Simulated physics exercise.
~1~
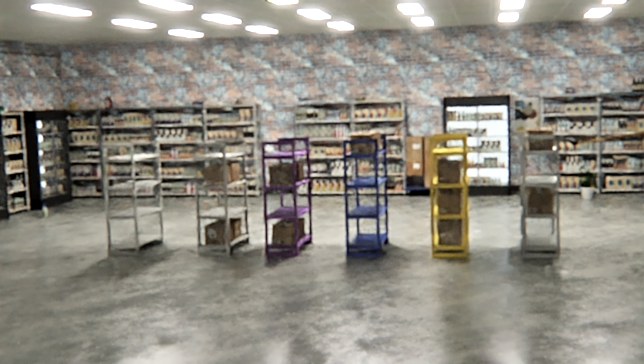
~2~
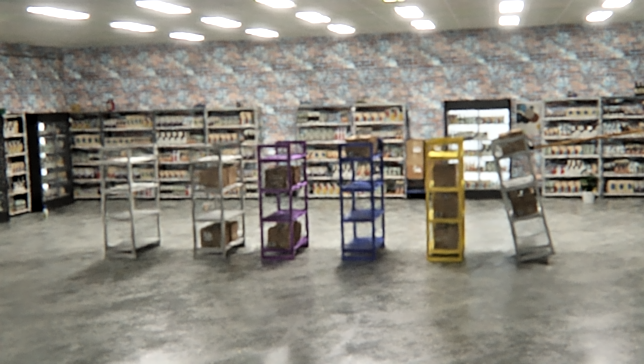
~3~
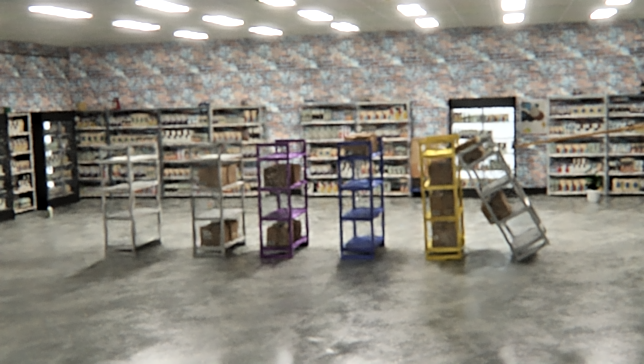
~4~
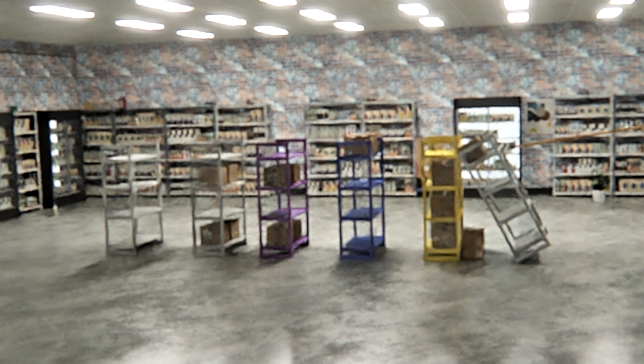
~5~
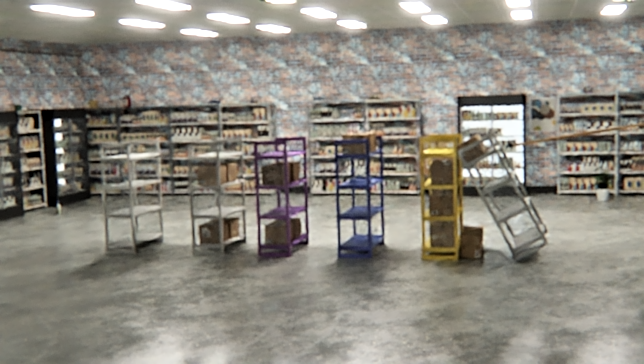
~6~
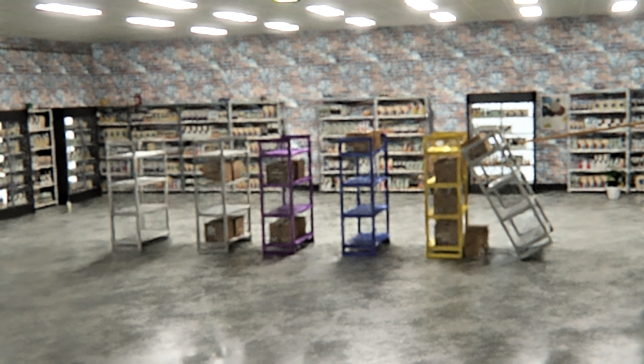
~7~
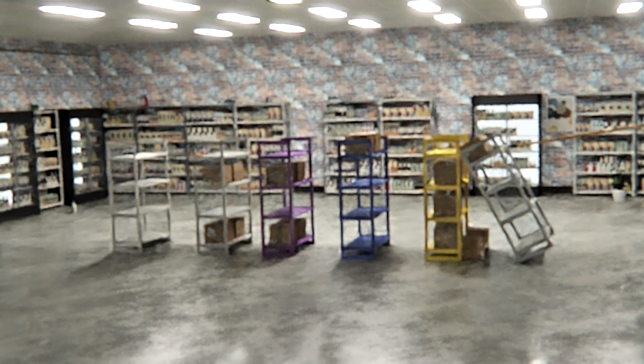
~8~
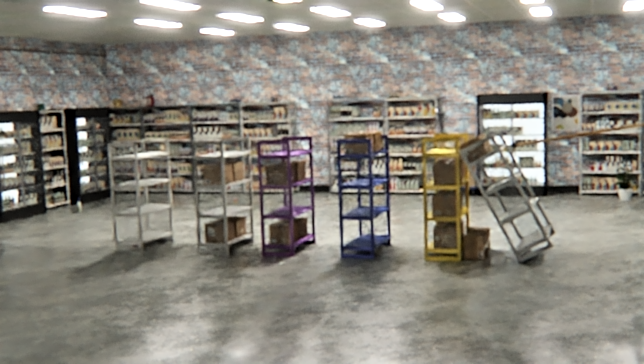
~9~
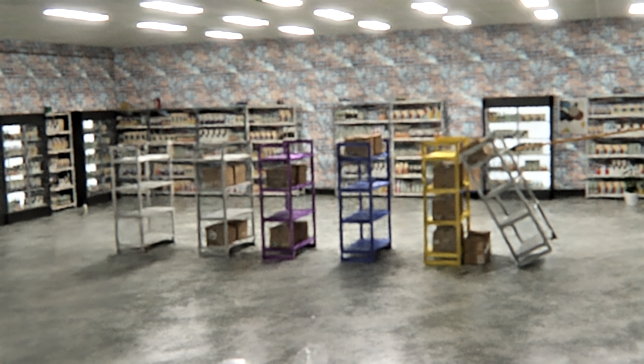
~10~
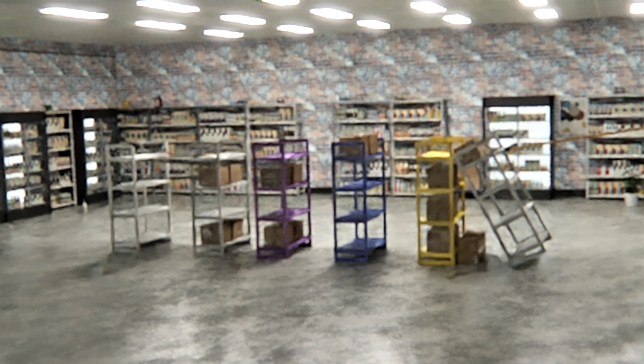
The rightmost grey shelving unit tips left and rests leaning against the standing yellow unit.
